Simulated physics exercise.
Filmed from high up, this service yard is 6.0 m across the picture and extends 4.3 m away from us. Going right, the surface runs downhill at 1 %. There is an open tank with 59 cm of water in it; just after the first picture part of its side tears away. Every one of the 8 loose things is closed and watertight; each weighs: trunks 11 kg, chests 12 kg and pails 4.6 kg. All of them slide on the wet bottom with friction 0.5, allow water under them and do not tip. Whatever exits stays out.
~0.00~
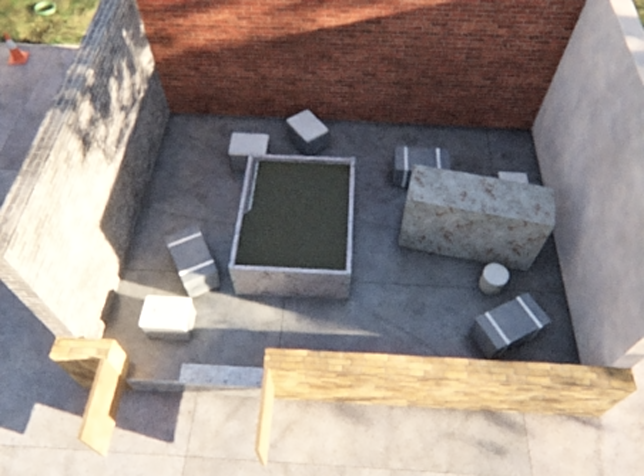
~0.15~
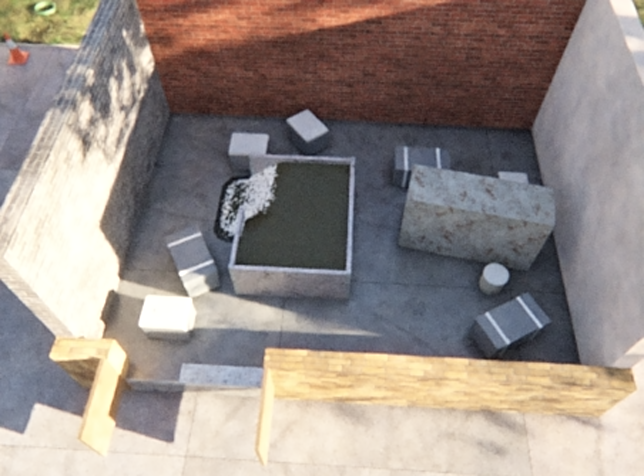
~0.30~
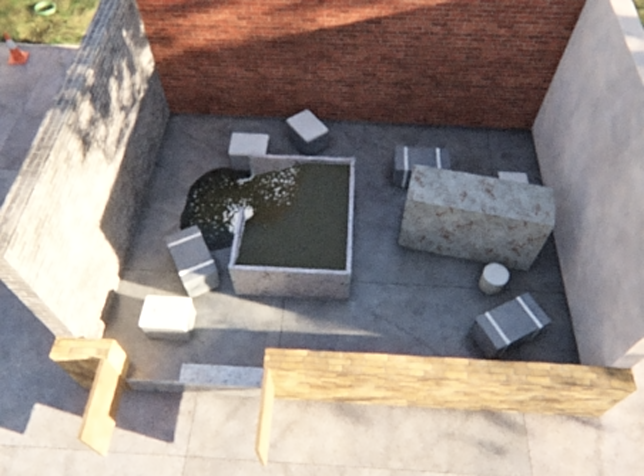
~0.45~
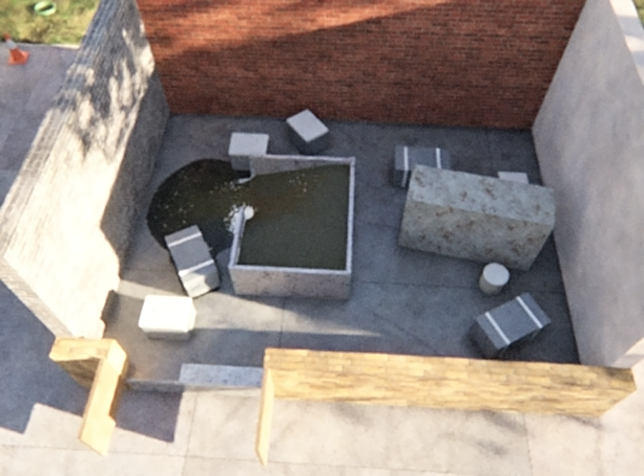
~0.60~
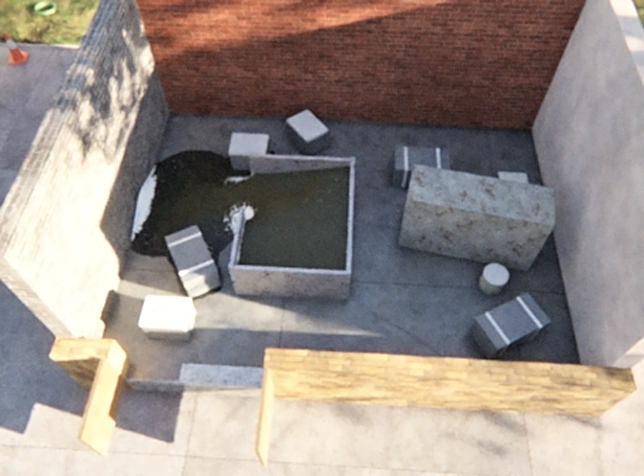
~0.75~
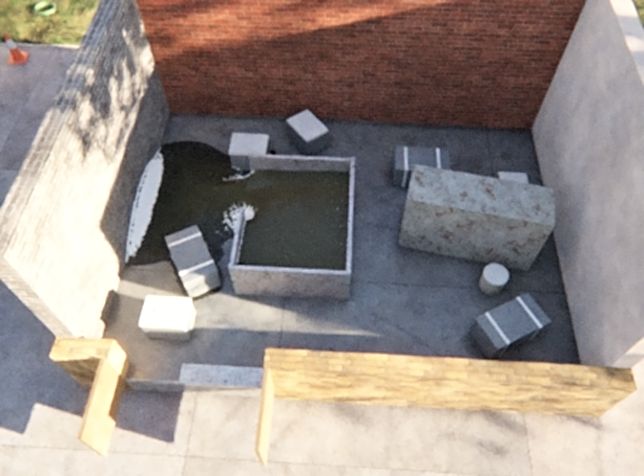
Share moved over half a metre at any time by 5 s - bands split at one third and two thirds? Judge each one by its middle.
Share: One to two thirds.
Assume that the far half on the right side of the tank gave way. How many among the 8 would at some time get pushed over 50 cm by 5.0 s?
Result: 1 of them.
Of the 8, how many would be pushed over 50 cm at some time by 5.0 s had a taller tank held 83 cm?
Then 4 of them.
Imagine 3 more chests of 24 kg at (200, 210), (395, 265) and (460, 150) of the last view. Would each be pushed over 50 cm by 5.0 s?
Result, in sequence: Above the mark / below the mark / below the mark.
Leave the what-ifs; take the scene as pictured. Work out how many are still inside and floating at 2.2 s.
At that time the total is 0.
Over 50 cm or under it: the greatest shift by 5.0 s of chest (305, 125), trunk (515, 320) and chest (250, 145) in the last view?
Listed in sequence: Higher; lower; higher for the last.
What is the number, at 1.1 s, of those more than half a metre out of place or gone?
By my tally, 0.
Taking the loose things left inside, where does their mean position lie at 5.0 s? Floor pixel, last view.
I'd put it close to (416, 233) in the last view.
After 1.1 s 0 of 8 are over 50 cm from their spots; 0 afloat.
After 2.2 s 0 of 8 are over 50 cm from their spots; 0 afloat.
After 3.5 s 2 of 8 are over 50 cm from their spots; 0 afloat.
After 5.0 s 4 of 8 are over 50 cm from their spots, and 4 have been at some point; 1 afloat.
